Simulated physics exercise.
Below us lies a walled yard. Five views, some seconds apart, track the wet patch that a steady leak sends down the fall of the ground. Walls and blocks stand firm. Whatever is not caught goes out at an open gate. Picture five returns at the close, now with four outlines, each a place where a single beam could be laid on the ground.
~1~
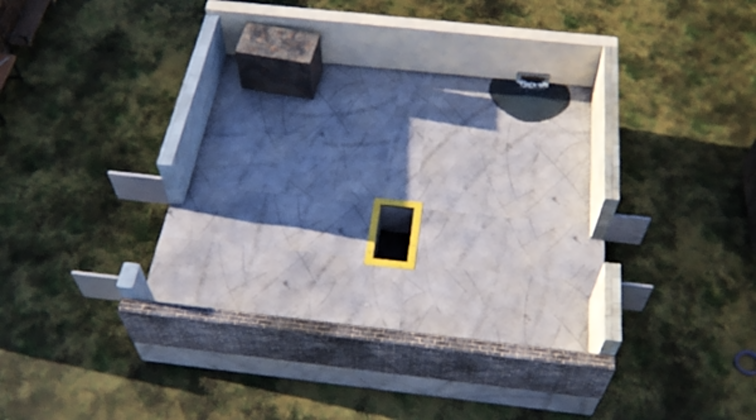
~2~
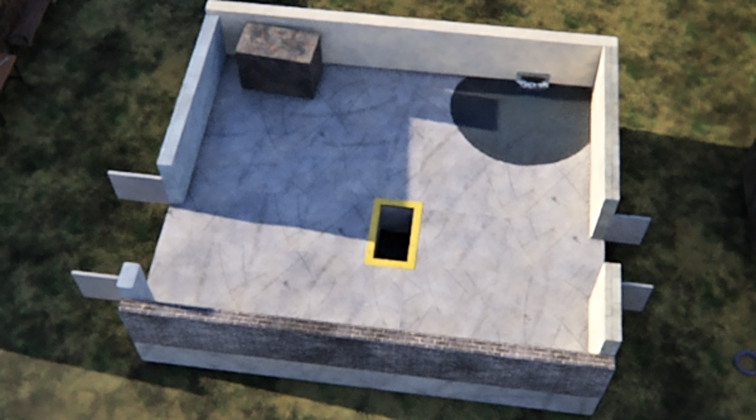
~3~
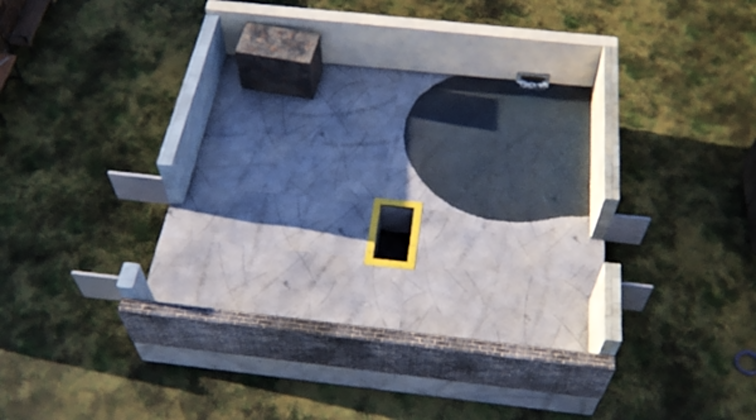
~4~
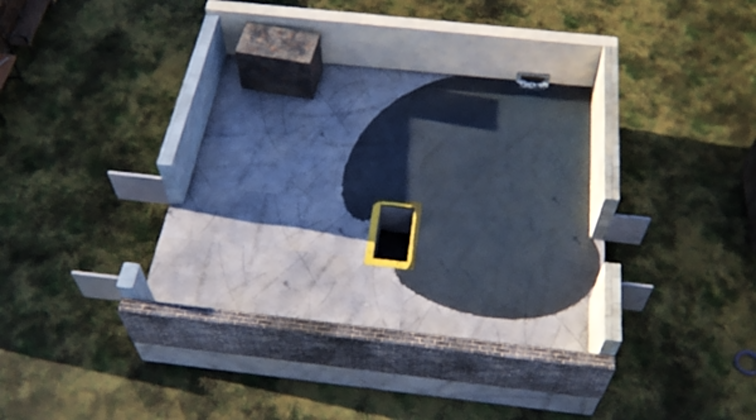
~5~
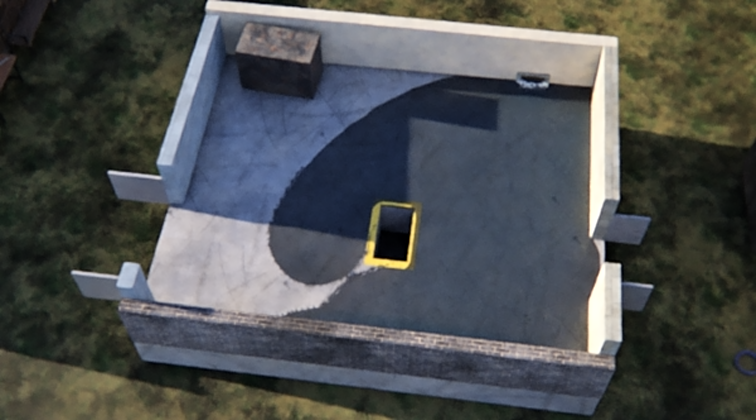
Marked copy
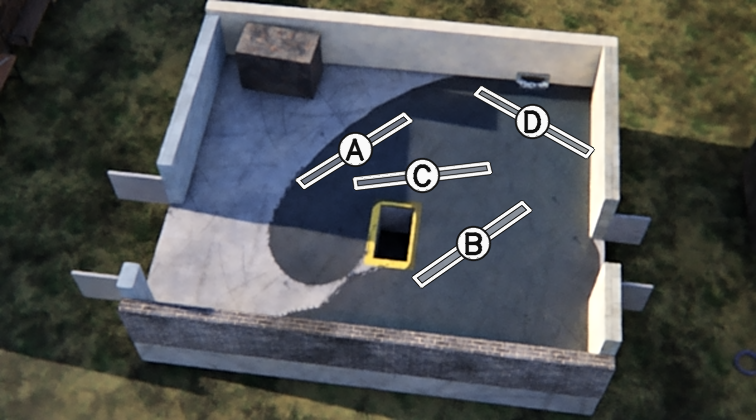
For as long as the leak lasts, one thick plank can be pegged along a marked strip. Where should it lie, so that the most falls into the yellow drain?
B works best here.
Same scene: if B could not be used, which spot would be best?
Here it is spot A.
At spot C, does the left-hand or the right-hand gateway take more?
The left gate.
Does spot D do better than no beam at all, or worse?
It is worse.
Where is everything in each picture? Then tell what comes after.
Outfall at (533, 78); yellow drain at (394, 233); open gate at (170, 251); open gate at (590, 269); front seen at (549, 115), 3 % of the ground wet; yellow drain still dry, in the first picture.
Front seen at (516, 160), 11 % of the ground wet; yellow drain still dry, in the second picture.
Front seen at (461, 205), 23 % of the ground wet; yellow drain still dry, in the third picture.
Front seen at (437, 299), 41 % of the ground wet; yellow drain taking water, in the fourth picture.
Front seen at (295, 267), 59 % of the ground wet; yellow drain taking water, in the fifth picture.
On the marked copy, A from (300, 183) to (407, 117); B from (417, 281) to (525, 206); C from (355, 183) to (489, 167); D from (478, 91) to (589, 153).
If A is chosen, about 26 % of the stream goes into the yellow drain, about 73 % out by the gates.
If B is chosen, about 44 % of the stream goes into the yellow drain, about 56 % out by the gates.
If C is chosen, about 5 % of the stream goes into the yellow drain, about 94 % out by the gates.
If D is chosen, about 7 % of the stream goes into the yellow drain, about 84 % out by the gates.
